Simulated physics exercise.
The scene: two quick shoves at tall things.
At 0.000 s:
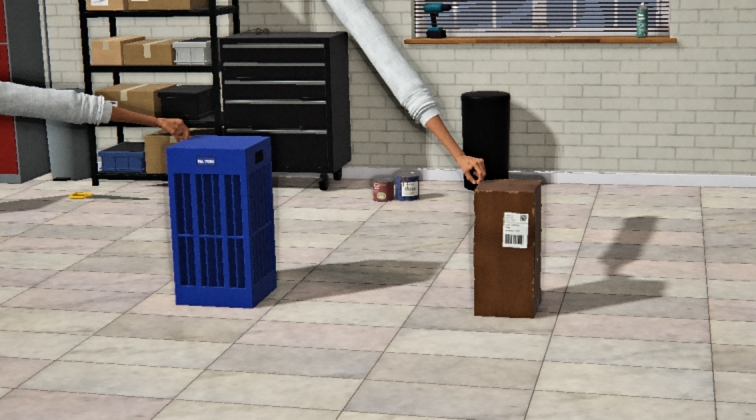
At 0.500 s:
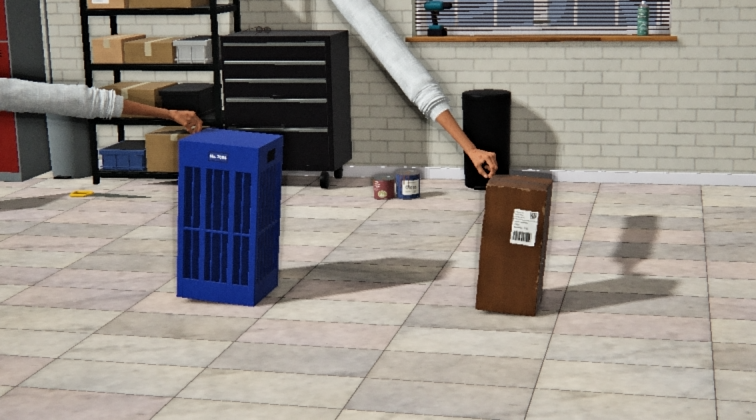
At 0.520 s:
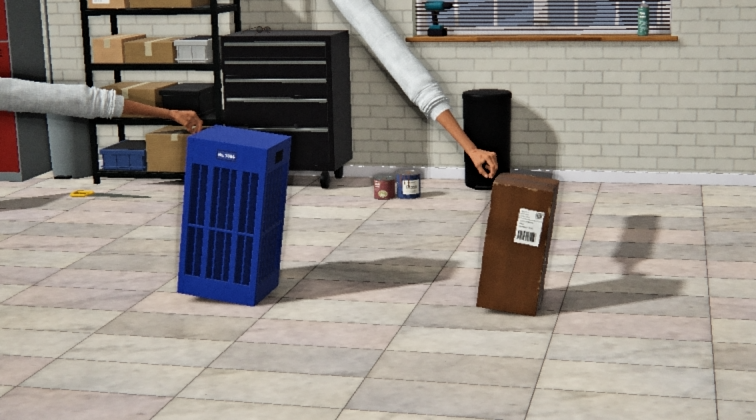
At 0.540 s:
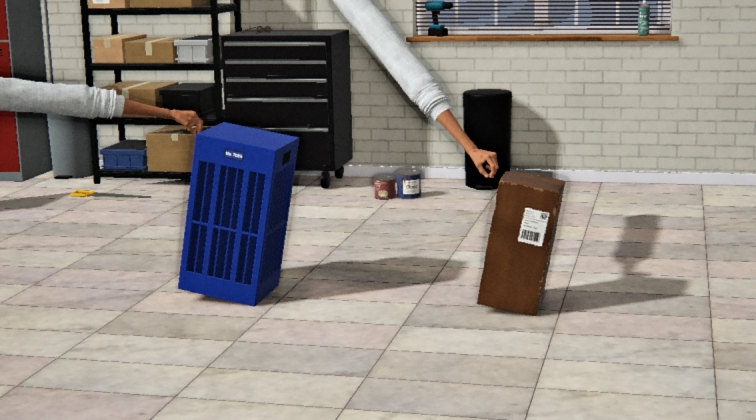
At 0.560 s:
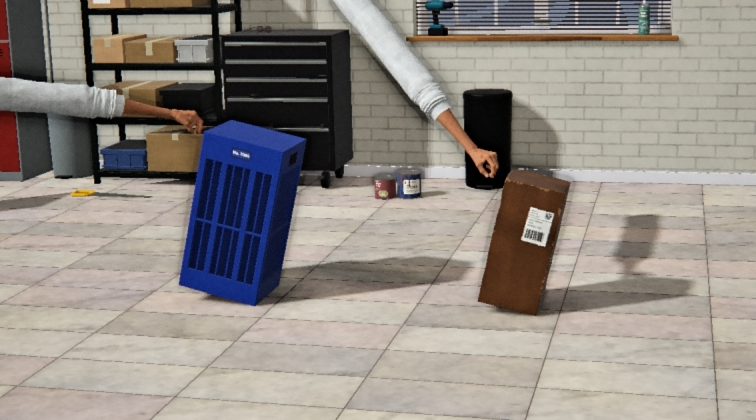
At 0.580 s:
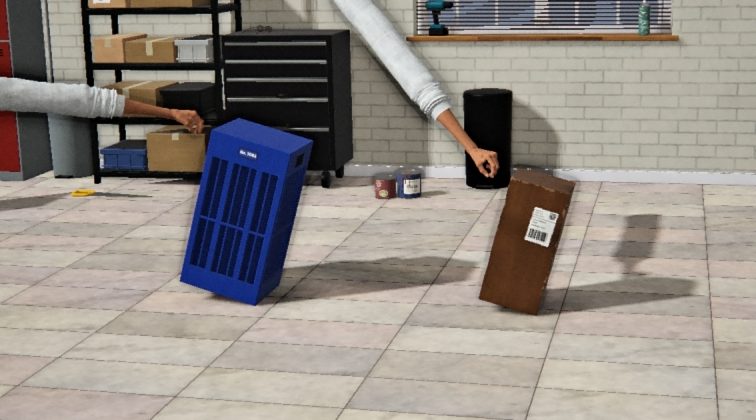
A tall blue crate on the left and a narrower brown parcel on the right stood upright on a tiled floor, then both leaned steadily to the right after two hands pushed at their tops.
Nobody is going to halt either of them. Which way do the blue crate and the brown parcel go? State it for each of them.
Well, the blue crate goes over, and as for the brown parcel, it goes over.
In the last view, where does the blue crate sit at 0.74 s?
Estimated centre: (274, 210).
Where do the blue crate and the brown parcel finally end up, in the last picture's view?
So the blue crate finishes at (343, 260), and the brown parcel finishes at (607, 282).
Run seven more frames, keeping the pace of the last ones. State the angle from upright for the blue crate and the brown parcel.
At that point the first is 30° off upright and the second 25°.
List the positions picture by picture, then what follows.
Blue crate (223, 220) upright; brown parcel (508, 248) upright, in the first frame.
Blue crate (230, 216) 5° off upright; brown parcel (514, 244) 5° off upright, in the second frame.
Blue crate (235, 214) 8° off upright; brown parcel (518, 243) 8° off upright, in the third frame.
Blue crate (239, 213) 10° off upright; brown parcel (521, 242) 10° off upright, in the fourth frame.
Blue crate (243, 212) 13° off upright; brown parcel (524, 241) 12° off upright, in the fifth frame.
Blue crate (247, 211) 16° off upright; brown parcel (527, 241) 15° off upright, in the sixth frame.
After 0.74 s, blue crate 34° off upright near (274, 210); brown parcel 29° off upright near (545, 240).
After 0.92 s, blue crate 58° off upright near (309, 223); brown parcel 47° off upright near (567, 246).
After 1.04 s, blue crate on its side near (337, 251); brown parcel 67° off upright near (589, 260).
In the end (1.9 s), the blue crate goes down on its side, near (343, 260); the brown parcel goes down on its side, near (607, 282).
